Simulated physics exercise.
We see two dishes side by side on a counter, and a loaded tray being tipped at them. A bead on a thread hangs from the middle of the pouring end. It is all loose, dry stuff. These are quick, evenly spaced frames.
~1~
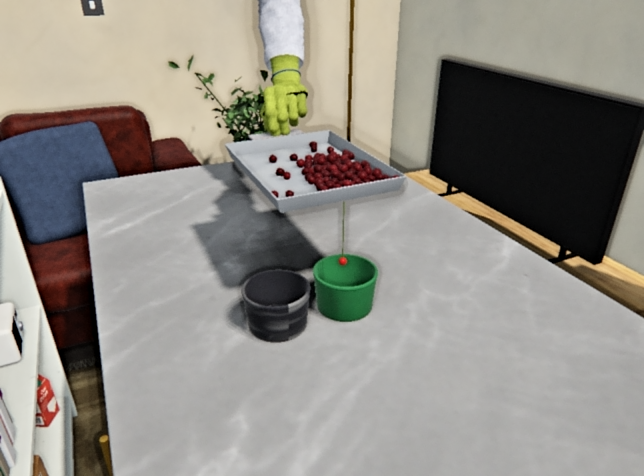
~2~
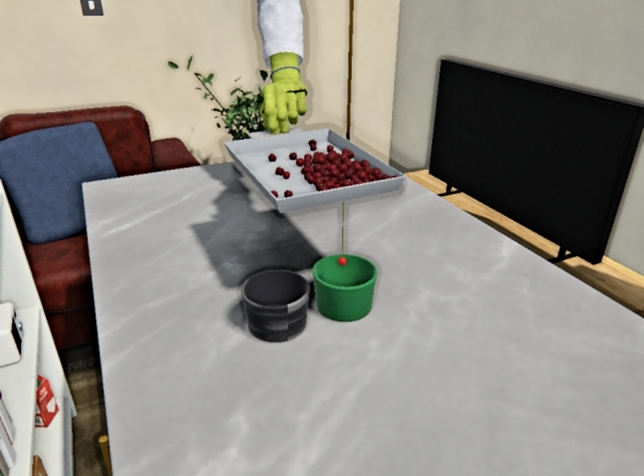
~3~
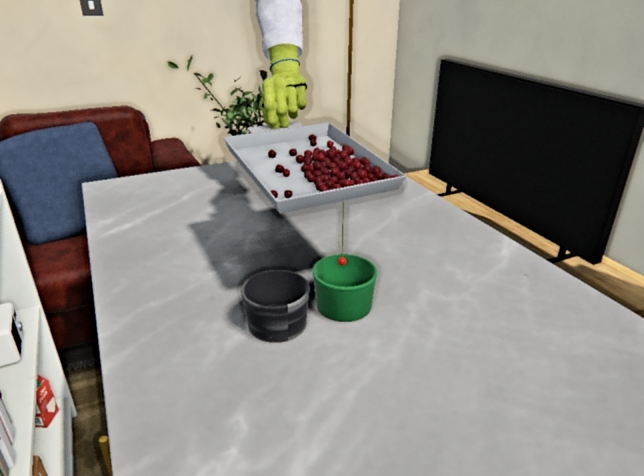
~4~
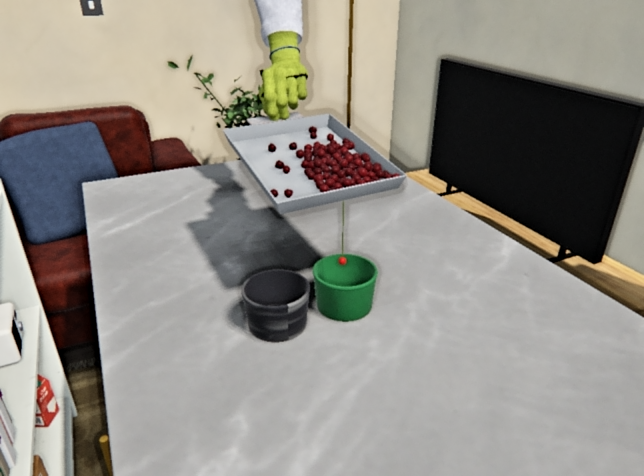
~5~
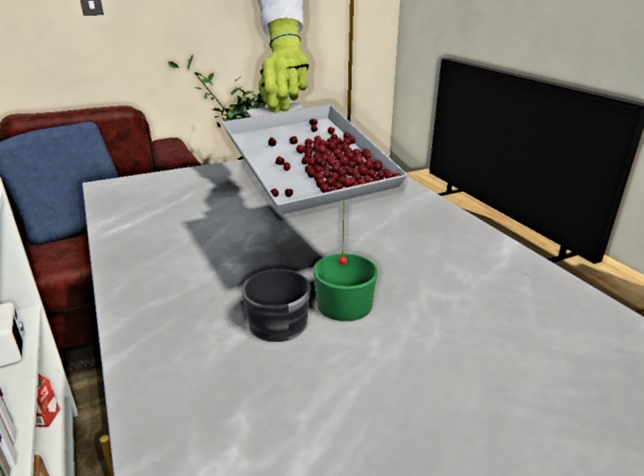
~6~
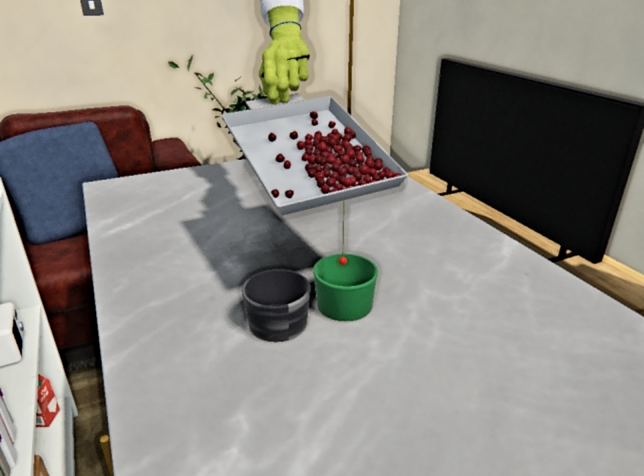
On a marble-topped counter, a green-gloved hand hovering behind a grey tray of dark red cherries as its far end tilts up slightly.
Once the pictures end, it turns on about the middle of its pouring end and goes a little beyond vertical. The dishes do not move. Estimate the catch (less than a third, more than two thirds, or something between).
They take under a third between them.
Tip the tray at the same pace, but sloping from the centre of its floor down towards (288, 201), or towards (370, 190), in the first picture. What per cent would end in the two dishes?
The first gives 80 %, the second 0 %.
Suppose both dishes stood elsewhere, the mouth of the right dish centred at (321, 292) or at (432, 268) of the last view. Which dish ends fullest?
In turn: The right-hand dish; left.
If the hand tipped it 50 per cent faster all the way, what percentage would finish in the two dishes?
It comes to 20 per cent or so.
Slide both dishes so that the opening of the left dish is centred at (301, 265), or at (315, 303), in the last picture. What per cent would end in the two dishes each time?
First some 0, then 70 per cent.
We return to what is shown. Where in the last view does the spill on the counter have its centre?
Roughly at (357, 358).
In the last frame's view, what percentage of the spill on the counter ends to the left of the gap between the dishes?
Roughly 20 in a hundred.
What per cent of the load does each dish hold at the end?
Left dish: 10 %, right dish: 0 %.
Soon, tray tipped steeply; nearly all on the tray; a stray few outside both; a stray few in the air.
A while on, tray tipped right over; a small part on the tray; a small part in the left dish; about two thirds outside both; about a quarter in the air.
Towards the end, tray tipped past a quarter turn; a small part in the left dish; most outside both.
Finally, tray tipped past a quarter turn; a small part in the left dish; none in the right dish; most outside both.
